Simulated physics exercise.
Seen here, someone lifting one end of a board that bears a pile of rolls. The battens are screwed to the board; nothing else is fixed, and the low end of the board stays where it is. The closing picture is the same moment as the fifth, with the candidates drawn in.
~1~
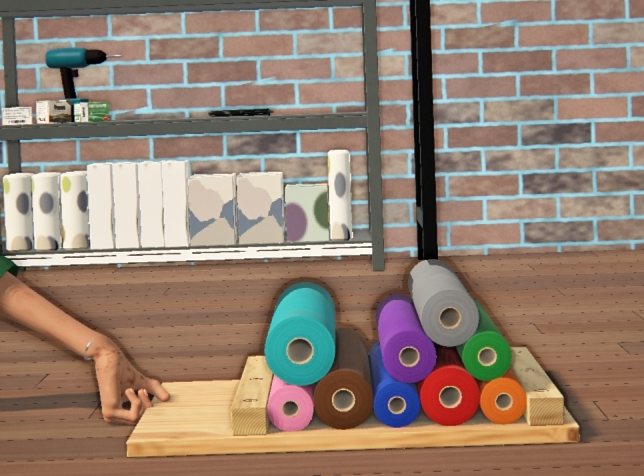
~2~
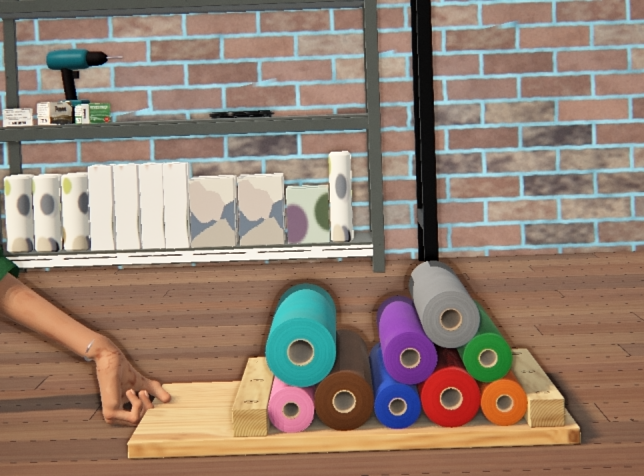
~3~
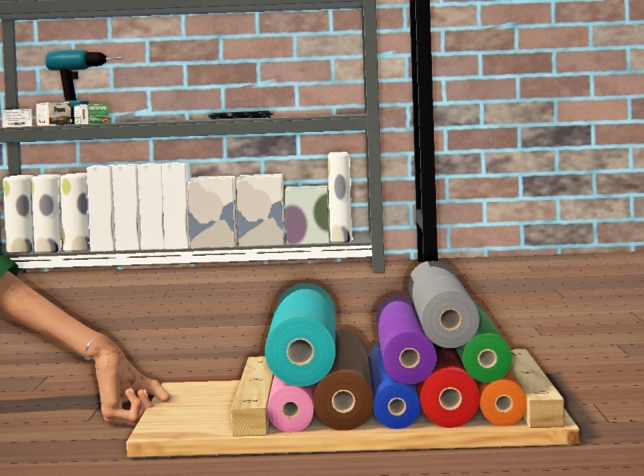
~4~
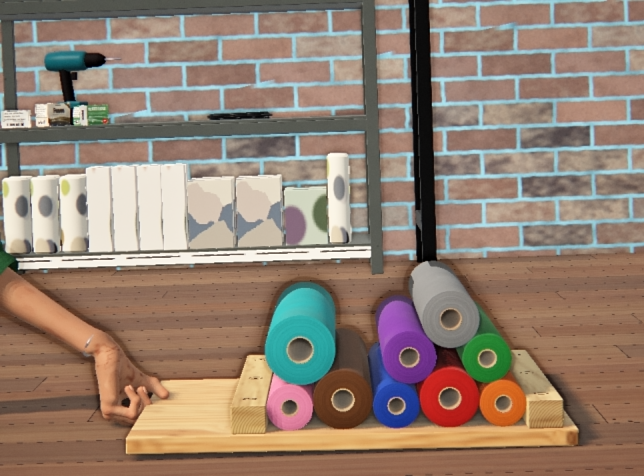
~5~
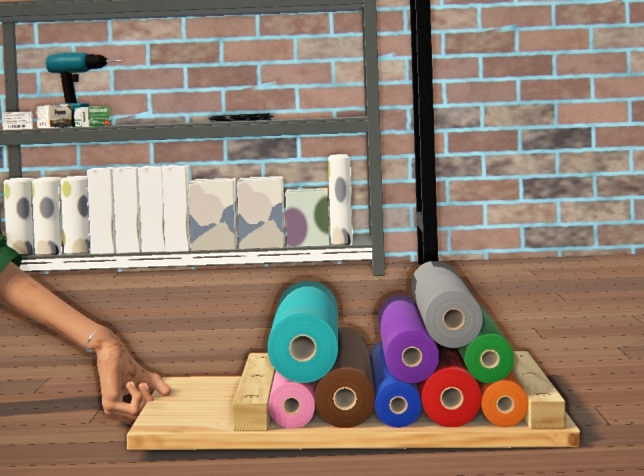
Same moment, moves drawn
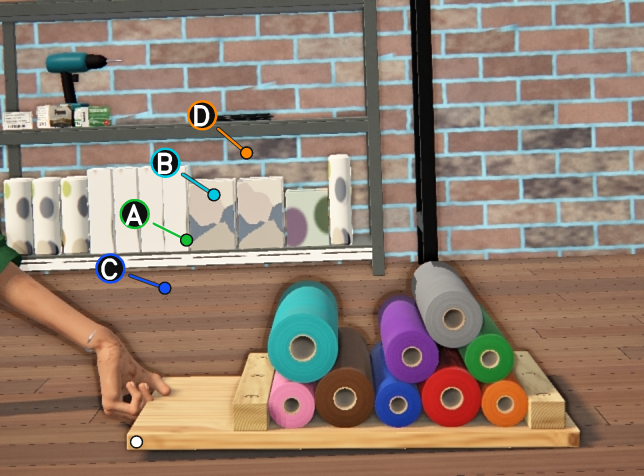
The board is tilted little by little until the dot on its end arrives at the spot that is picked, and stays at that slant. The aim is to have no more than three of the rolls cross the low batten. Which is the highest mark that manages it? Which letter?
Lift it to B and no more.
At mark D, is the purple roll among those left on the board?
No.
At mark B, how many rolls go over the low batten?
At B the number is two.
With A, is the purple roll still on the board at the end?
Yes, with A.
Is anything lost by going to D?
Yes, at D.
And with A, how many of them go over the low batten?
With A, two.
On the marked copy, A at (187, 240); B at (214, 195); C at (165, 288); D at (247, 153); the white dot at (137, 442).
Following B. Soon after the start, board at 20°.
Later, board at 36°.
In the end, board at 36°, two over the low batten (green, grey).
As for the rest, A two over the low batten (green, grey); C two over the low batten (green, grey); D four over the low batten (turquoise, green, purple, grey).
